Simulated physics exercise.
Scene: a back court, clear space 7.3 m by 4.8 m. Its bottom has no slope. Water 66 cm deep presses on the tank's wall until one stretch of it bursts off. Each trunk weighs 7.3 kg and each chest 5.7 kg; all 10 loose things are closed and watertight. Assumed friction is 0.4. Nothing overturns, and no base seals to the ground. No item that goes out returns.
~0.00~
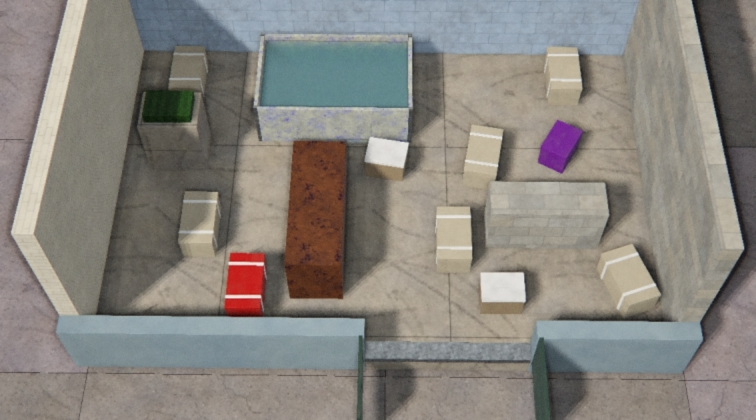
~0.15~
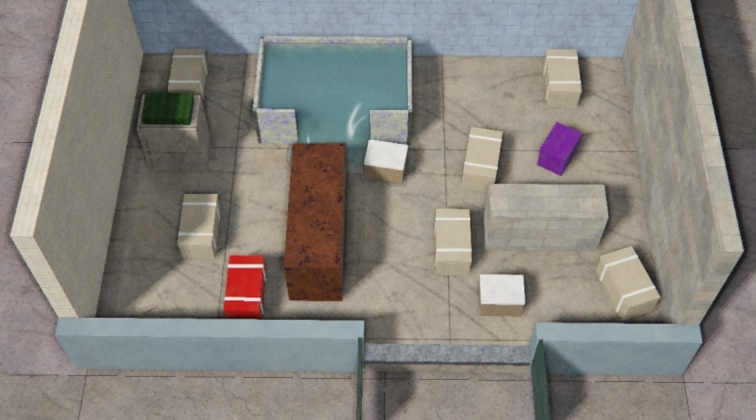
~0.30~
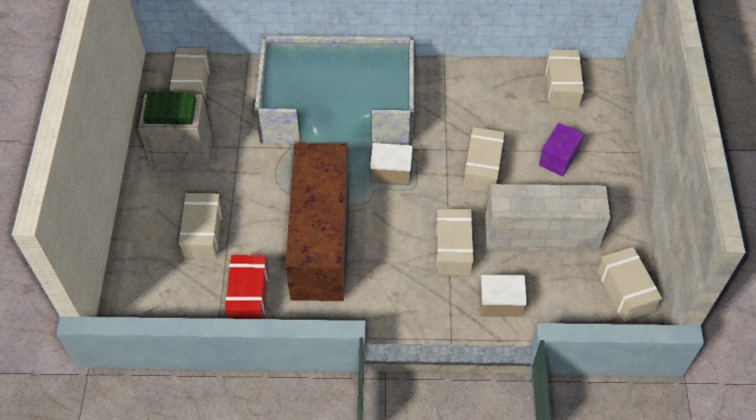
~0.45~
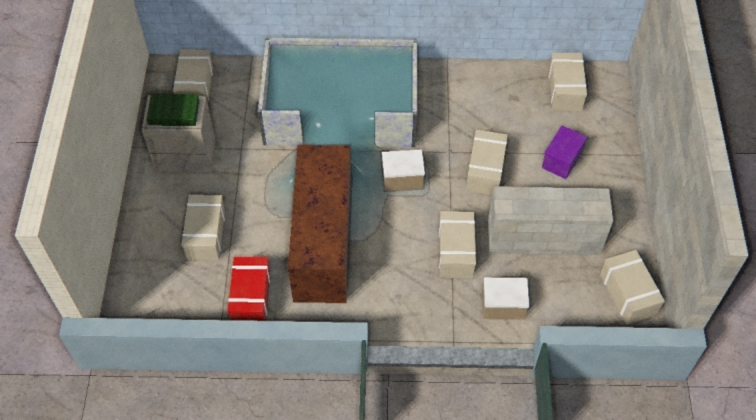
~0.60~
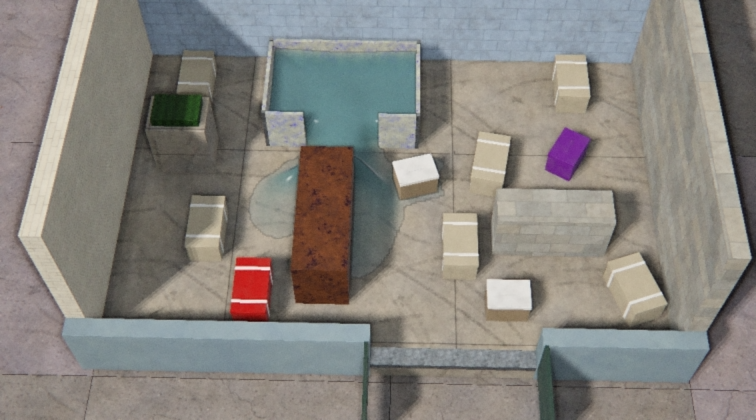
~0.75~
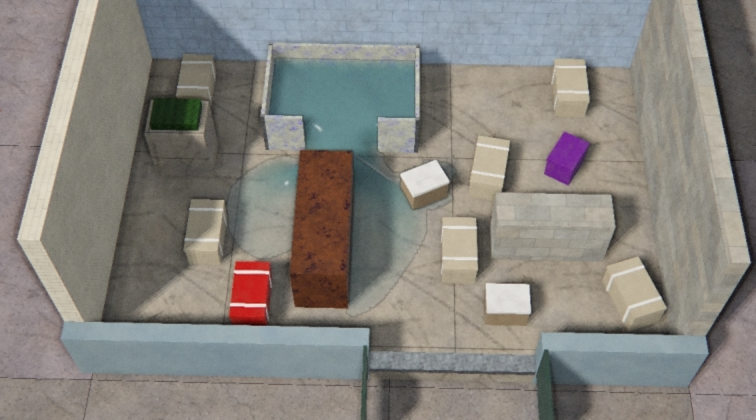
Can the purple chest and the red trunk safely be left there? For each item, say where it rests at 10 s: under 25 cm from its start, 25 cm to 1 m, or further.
As I see it, the purple chest ends up well away; the red trunk ends up well away.
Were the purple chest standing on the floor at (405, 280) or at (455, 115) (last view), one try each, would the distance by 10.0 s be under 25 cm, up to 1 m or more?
At the first spot it winds up far off; at the second it shifts partway.
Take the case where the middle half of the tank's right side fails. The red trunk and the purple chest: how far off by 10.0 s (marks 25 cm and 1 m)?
In that case the red trunk slides a little, the purple chest travels far.
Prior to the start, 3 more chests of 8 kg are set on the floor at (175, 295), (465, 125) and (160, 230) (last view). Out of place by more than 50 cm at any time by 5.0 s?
In turn: Past it, less, over.
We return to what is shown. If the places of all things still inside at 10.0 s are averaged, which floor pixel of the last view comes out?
(399, 169).
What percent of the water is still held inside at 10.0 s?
74 % or so.
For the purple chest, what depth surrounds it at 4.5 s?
I'd say around 4 cm.
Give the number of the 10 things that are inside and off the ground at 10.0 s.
By my count, 9.
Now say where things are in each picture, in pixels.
The first frame shows the purple chest at (562, 139) rests on the ground; the red trunk at (245, 280), on the bottom; water covers 2.7 m2; 0 of 10 have shifted.
The second frame shows the purple chest at (561, 141) rests on the ground; the red trunk at (244, 282) rests on the ground; water covers 3.3 m2; 0 of 10 have shifted.
The third frame shows the purple chest at (563, 142), on the bottom; the red trunk at (245, 282), on the bottom; 3.8 m2 under water; 1 of 10 have shifted.
The fourth frame shows the purple chest at (566, 144) rests on the ground; the red trunk at (248, 284), on the bottom; 4.4 m2 under water; 1 of 10 have shifted.
The fifth frame shows the purple chest at (569, 146) rests on the ground; the red trunk at (251, 285), on the bottom; 5.2 m2 under water; 1 of 10 have shifted.
The sixth frame shows the purple chest at (569, 150) rests on the ground; the red trunk at (250, 288) rests on the ground; water covers 6.6 m2; 1 of 10 have shifted.
After 2.0 s the purple chest is near (574, 148), 0.1 m from its start, aground; the red trunk is near (250, 288), 0.0 m from its start, aground; 0 of 10 are out; 2 afloat.
After 4.5 s the purple chest is near (618, 109), 1.1 m from its start, afloat; the red trunk is near (268, 277), 0.3 m from its start, afloat; 1 of 10 are out; 8 afloat.
After 7.0 s the purple chest is near (574, 64), 1.6 m from its start, afloat; the red trunk is near (277, 218), 1.1 m from its start, afloat; 1 of 10 are out; 9 afloat.
After 10.0 s the purple chest is near (489, 66), 1.9 m from its start, afloat; the red trunk is near (233, 174), 1.8 m from its start, afloat; 1 of 10 are out; 9 afloat.
